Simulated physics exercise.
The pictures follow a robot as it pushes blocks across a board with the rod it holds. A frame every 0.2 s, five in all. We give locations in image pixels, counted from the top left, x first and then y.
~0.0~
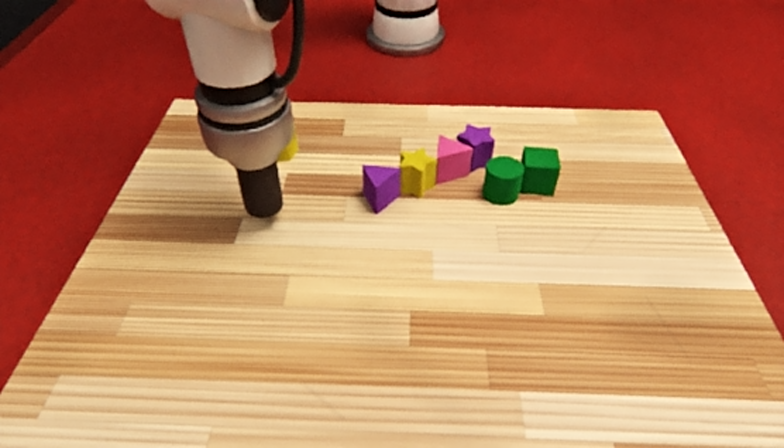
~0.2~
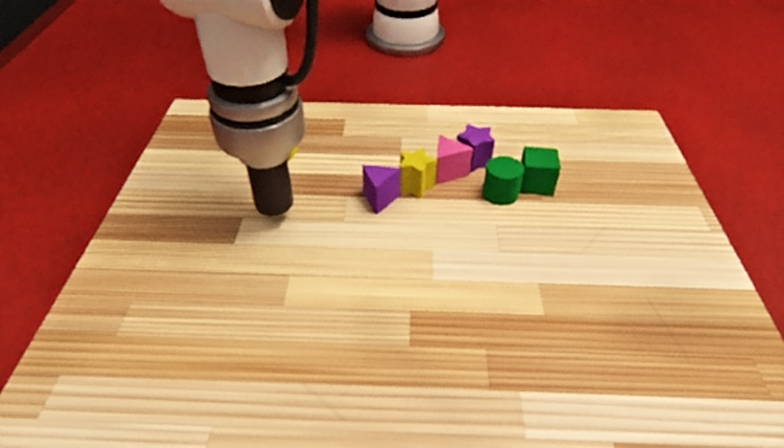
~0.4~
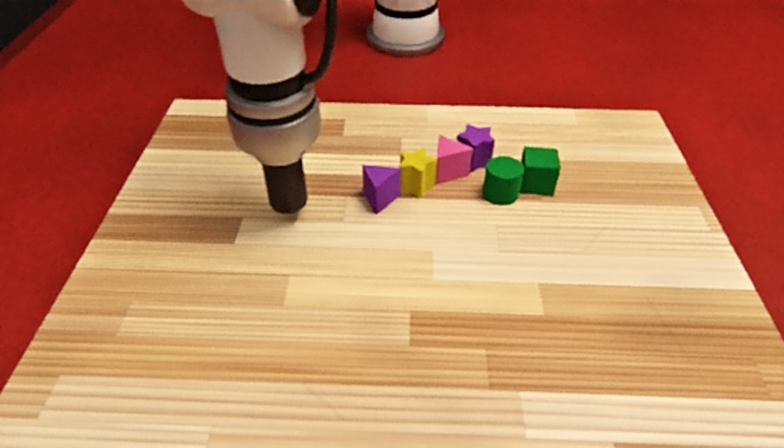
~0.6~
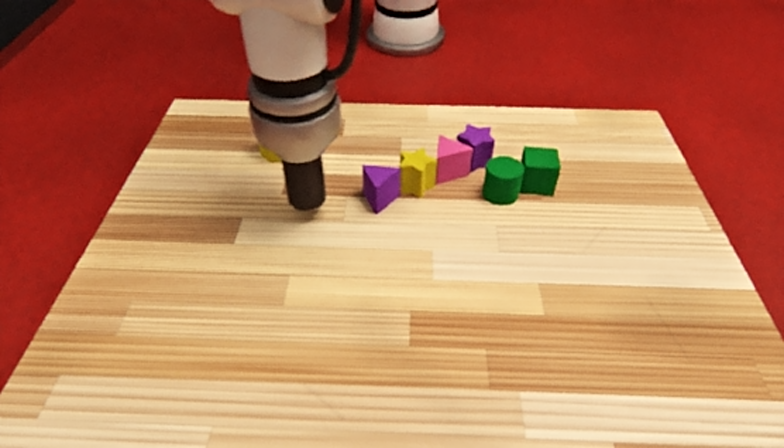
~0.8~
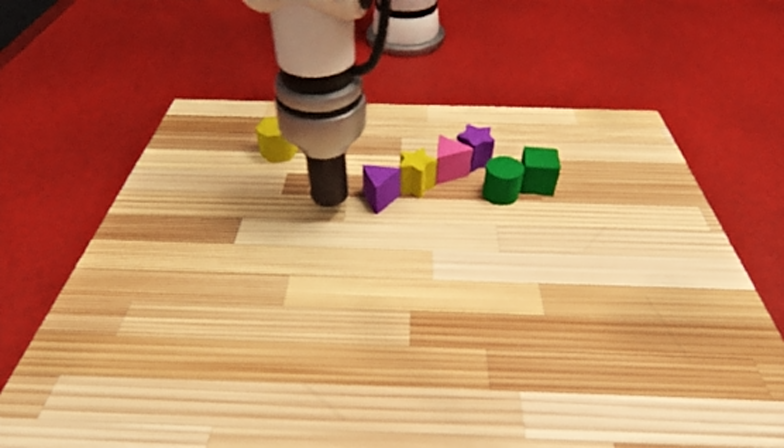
Robot arm with a dark rod sliding right across a wooden board toward still, colourful blocks, uncovering a yellow block behind it.
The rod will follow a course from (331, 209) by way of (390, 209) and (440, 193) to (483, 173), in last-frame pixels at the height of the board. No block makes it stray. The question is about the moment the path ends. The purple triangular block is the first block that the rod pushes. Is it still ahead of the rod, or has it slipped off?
When the path ends, it will sit ahead of the rod.
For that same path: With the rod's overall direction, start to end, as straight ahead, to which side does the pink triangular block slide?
Left.
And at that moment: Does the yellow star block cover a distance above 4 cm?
Final answer: Yes.
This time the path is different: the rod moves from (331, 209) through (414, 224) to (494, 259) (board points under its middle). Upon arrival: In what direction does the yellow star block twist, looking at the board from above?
Rotation: Clockwise.
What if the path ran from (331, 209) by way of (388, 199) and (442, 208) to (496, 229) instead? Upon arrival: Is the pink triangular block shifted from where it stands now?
Final answer: Yes.
The first path, step by step. One third of the way, rod at (390, 195); purple triangular block at (415, 170), turned 20° anticlockwise; yellow star block at (435, 153); pink triangular block at (463, 142); purple star block at (482, 130), turned 15° anticlockwise.
Two thirds of the way, rod at (442, 179); purple triangular block at (471, 158); yellow star block at (486, 144); pink triangular block at (500, 130), turned 40° anticlockwise; purple star block at (498, 114), turned 55° anticlockwise.
At the end, rod at (485, 159); purple triangular block at (516, 144), turned 15° clockwise; yellow star block at (525, 129); pink triangular block at (533, 114), turned 65° anticlockwise; purple star block at (502, 106), turned 80° anticlockwise.
